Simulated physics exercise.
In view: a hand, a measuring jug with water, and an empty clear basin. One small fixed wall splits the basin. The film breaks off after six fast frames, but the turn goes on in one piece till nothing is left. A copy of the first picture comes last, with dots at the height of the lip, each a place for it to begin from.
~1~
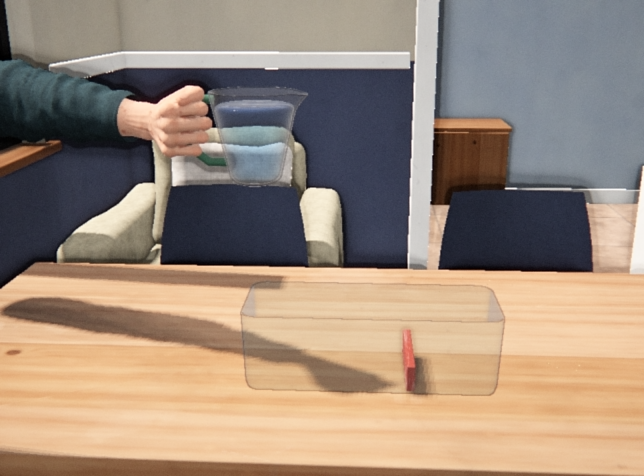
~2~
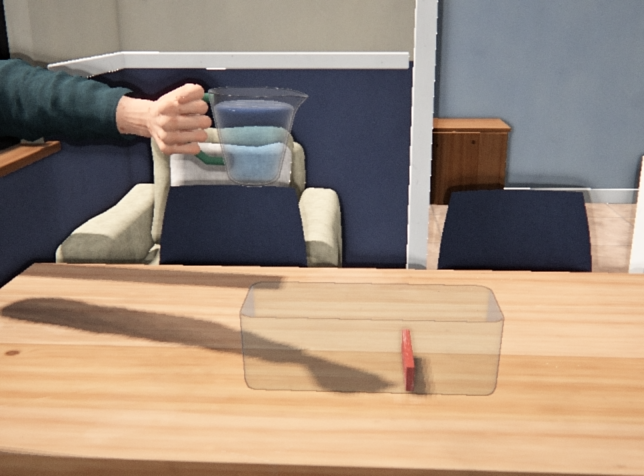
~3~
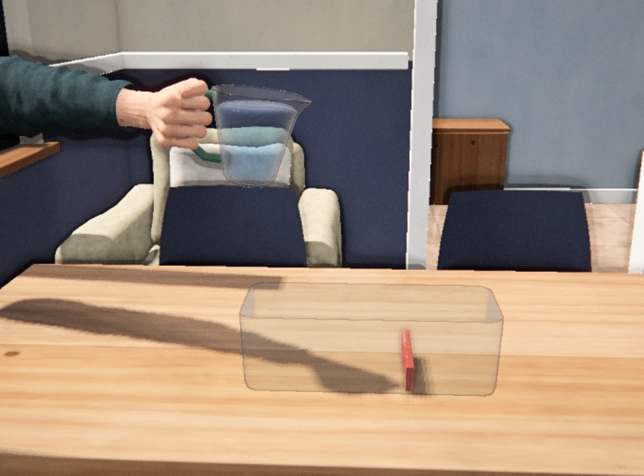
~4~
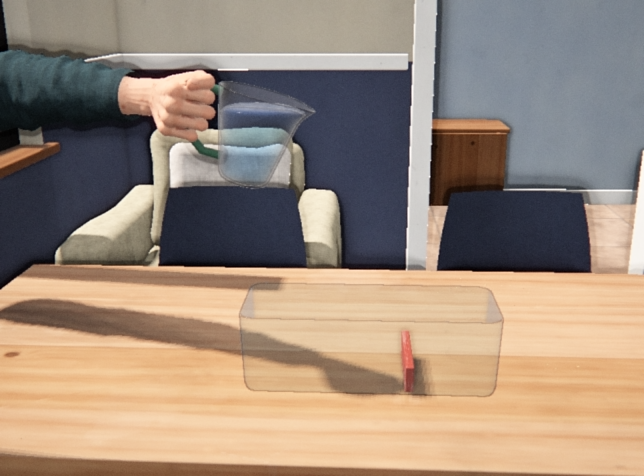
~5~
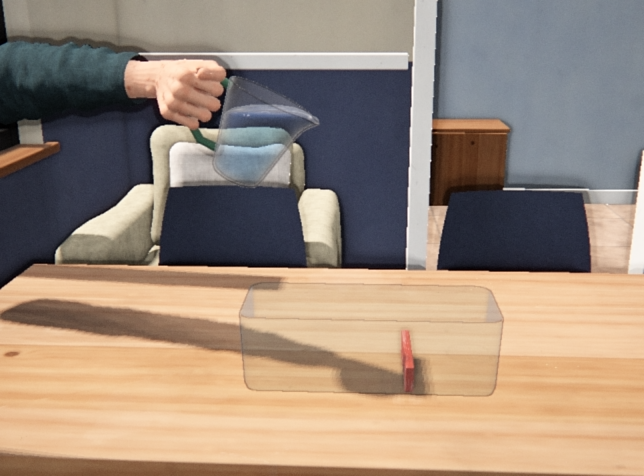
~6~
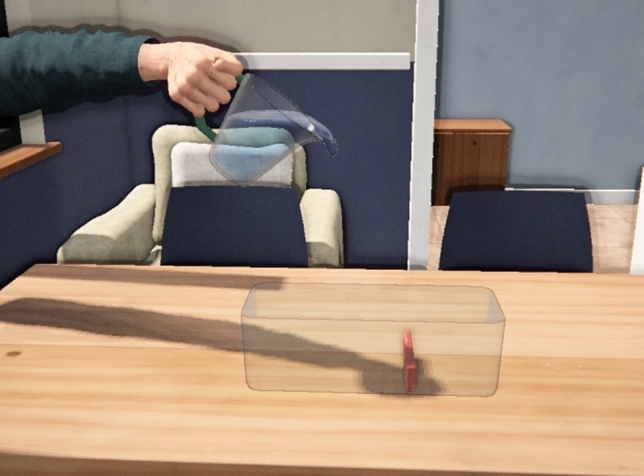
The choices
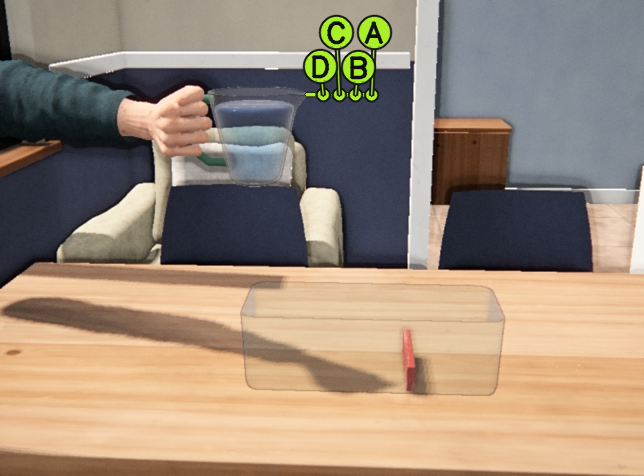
A hand in a dark green sleeve holds a clear jug of water upright, then gradually tilts it rightward until water reaches over its lip, above a wooden table holding a clear basin with a small red object.
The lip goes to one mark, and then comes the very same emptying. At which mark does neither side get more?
B is best.
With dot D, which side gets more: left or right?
The left side.
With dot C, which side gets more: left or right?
The left one.
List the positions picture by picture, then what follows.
In the first frame, upright, lip at (306, 94); basin from (246, 386) to (497, 393); top of the wall at (409, 347); nothing has left yet.
In the second frame, upright, lip at (307, 96); nothing has left yet.
In the third frame, tipped about 7°, lip at (310, 102); nothing has left yet.
In the fourth frame, tipped about 15°, lip at (314, 111); nothing has left yet.
In the fifth frame, tipped about 27°, lip at (318, 123); water is over the lip, down to (318, 123).
In the sixth frame, tipped about 40°, lip at (321, 138); water is over the lip, down to (333, 153).
On the marked copy, A at (371, 94); B at (355, 94); C at (339, 94); D at (323, 94).
If A is chosen, about 31 % ends left of the wall and 66 % right of it; 3 % is lost outside.
If B is chosen, about 50 % ends left of the wall and 47 % right of it; 4 % is lost outside.
If C is chosen, about 67 % ends left of the wall and 25 % right of it; 8 % is lost outside.
If D is chosen, about 83 % ends left of the wall and 9 % right of it; 7 % is lost outside.
